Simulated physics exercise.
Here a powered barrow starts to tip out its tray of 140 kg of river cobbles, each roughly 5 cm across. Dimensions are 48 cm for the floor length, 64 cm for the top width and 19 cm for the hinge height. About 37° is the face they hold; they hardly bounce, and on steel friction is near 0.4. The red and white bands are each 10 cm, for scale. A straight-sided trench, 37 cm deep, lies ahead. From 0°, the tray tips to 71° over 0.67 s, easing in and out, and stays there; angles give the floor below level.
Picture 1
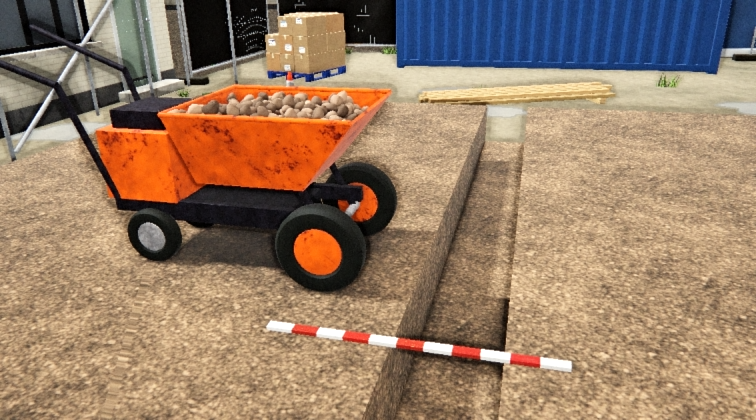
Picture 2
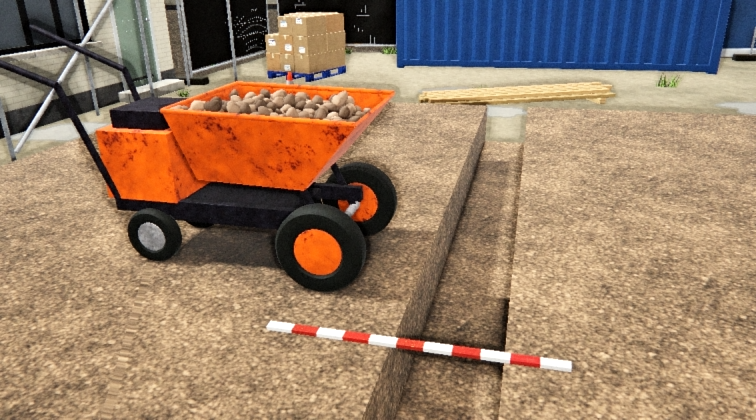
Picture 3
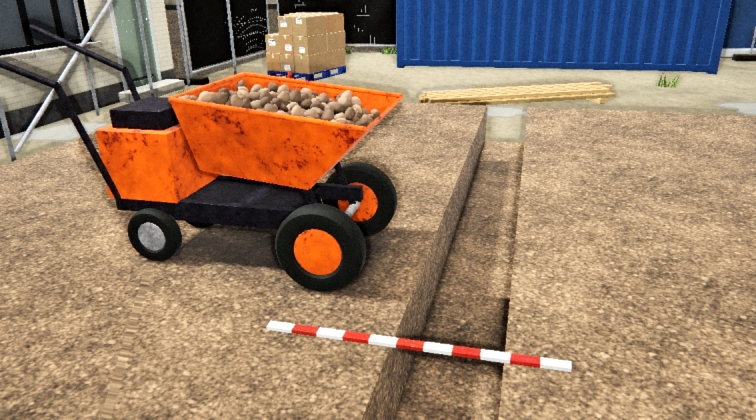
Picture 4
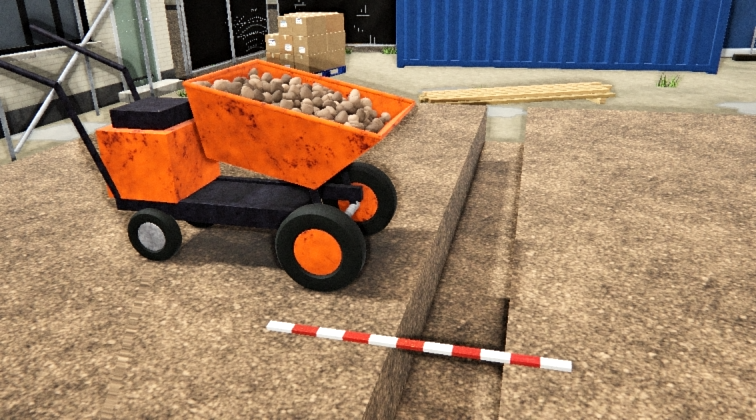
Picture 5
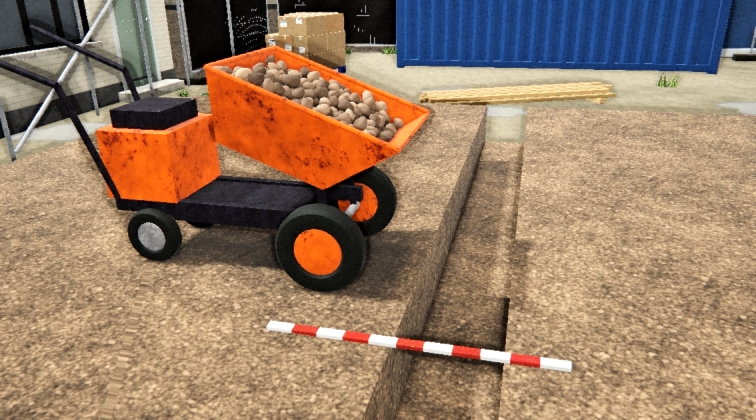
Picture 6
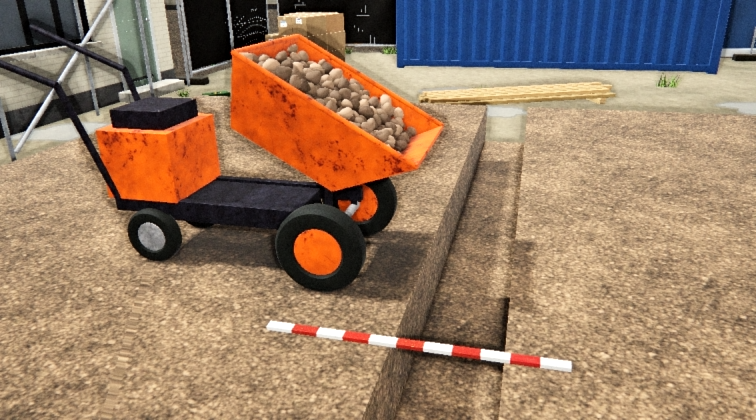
An orange powered barrow steadily tilts its tray of brown cobbles forward beside a trench.
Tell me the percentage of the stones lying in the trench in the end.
Close to 41 %.
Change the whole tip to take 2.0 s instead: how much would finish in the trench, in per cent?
It would come to roughly 70 per cent.
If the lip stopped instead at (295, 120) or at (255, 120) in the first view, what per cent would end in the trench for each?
Near 90 then near 85 percent.
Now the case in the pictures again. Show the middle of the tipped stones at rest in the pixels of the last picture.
Somewhere near pixel (543, 275).
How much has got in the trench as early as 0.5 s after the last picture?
By then, around 15 percent.
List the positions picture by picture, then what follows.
The first picture shows lip at (351, 124), floor tilted 0°, highest stones at (300, 100).
The second picture shows lip at (355, 125), floor tilted 2°, highest stones at (295, 98).
The third picture shows lip at (366, 130), floor tilted 6°, highest stones at (266, 92).
The fourth picture shows lip at (381, 138), floor tilted 13°, highest stones at (267, 82).
The fifth picture shows lip at (399, 151), floor tilted 21°, highest stones at (273, 71).
In the sixth picture, the tray is at 30°, its lip at (417, 168); the top of the load is at (291, 60).
Then, 0.2 s after the last picture the floor is at 60°, 100 % in the tray; the foremost stones are at (451, 198).
Then, 0.5 s after the last picture the floor is at 71°, 63 % in the tray, 16 % in the trench, 22 % past the trench; the foremost stones are at (561, 280).
Then, 0.8 s after the last picture the floor is at 71°, 14 % in the tray, 26 % in the trench, 60 % past the trench; the foremost stones are at (754, 281).
Then, 2.8 s after the last picture the floor is at 71°, 0 % in the tray, 41 % in the trench, 59 % past the trench; the foremost stones are past the picture's edge.
